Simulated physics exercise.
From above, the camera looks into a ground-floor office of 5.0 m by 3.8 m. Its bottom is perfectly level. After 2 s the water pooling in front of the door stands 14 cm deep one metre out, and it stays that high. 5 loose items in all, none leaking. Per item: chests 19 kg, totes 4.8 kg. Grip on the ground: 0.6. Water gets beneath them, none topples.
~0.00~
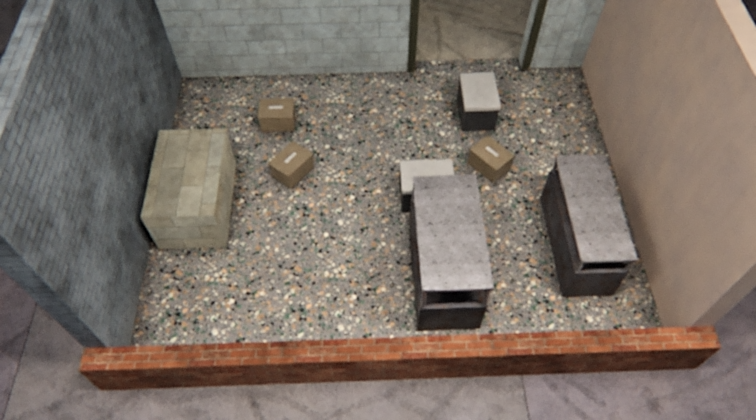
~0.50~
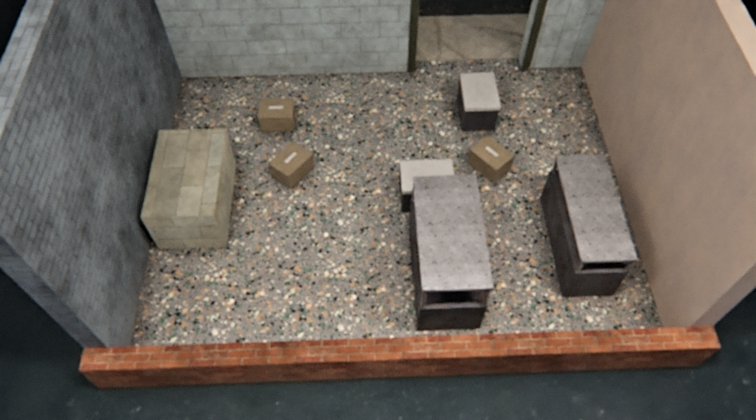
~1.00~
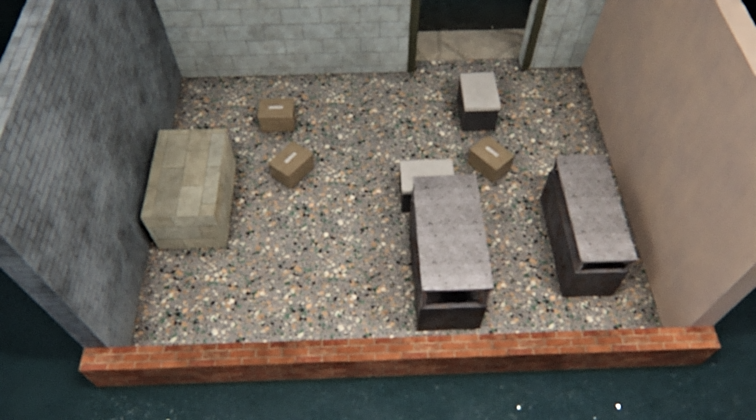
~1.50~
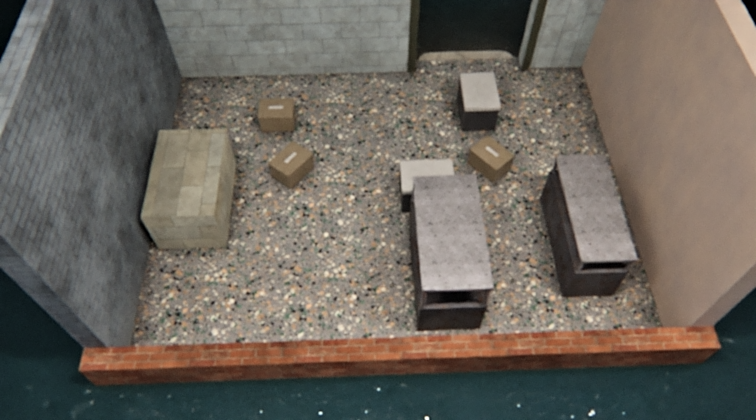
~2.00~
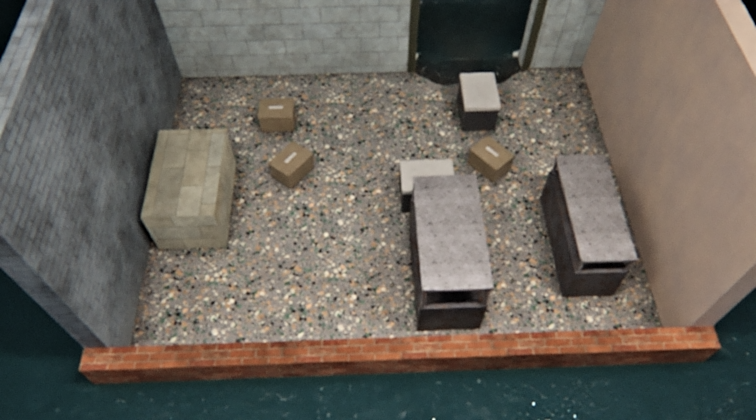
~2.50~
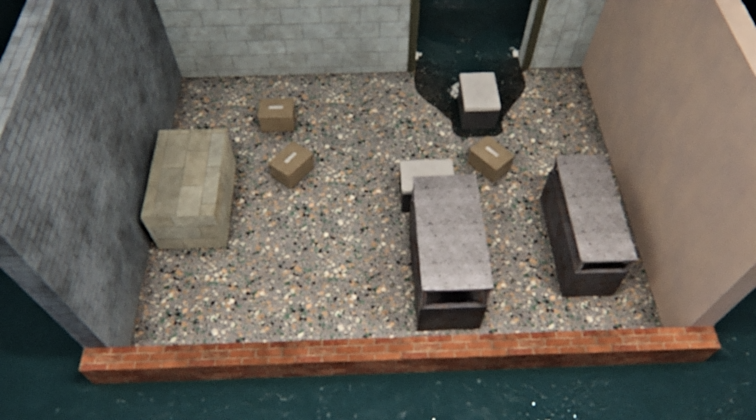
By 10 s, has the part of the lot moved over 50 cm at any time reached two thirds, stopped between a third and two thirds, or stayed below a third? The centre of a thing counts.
The result will fall in the lower range, below a third.
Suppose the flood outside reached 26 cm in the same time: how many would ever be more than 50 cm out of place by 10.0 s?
Result: 4.
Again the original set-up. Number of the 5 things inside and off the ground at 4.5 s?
At that moment it comes to 0.
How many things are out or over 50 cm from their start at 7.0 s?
0.
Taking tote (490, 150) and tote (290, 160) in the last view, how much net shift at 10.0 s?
Respectively 20 and 50 cm.
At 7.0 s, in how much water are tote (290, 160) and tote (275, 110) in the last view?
I'd estimate 3 cm for the first and 2 cm for the second.
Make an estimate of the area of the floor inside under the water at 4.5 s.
Near 7.5 m2 in all.
After 3.5 s 0 of 5 are over 50 cm from their spots; 0 afloat.
After 4.5 s 0 of 5 are over 50 cm from their spots; 0 afloat.
After 7.0 s 0 of 5 are over 50 cm from their spots; 0 afloat.
After 10.0 s 0 of 5 are over 50 cm from their spots, and 0 have been at some point; 2 afloat.
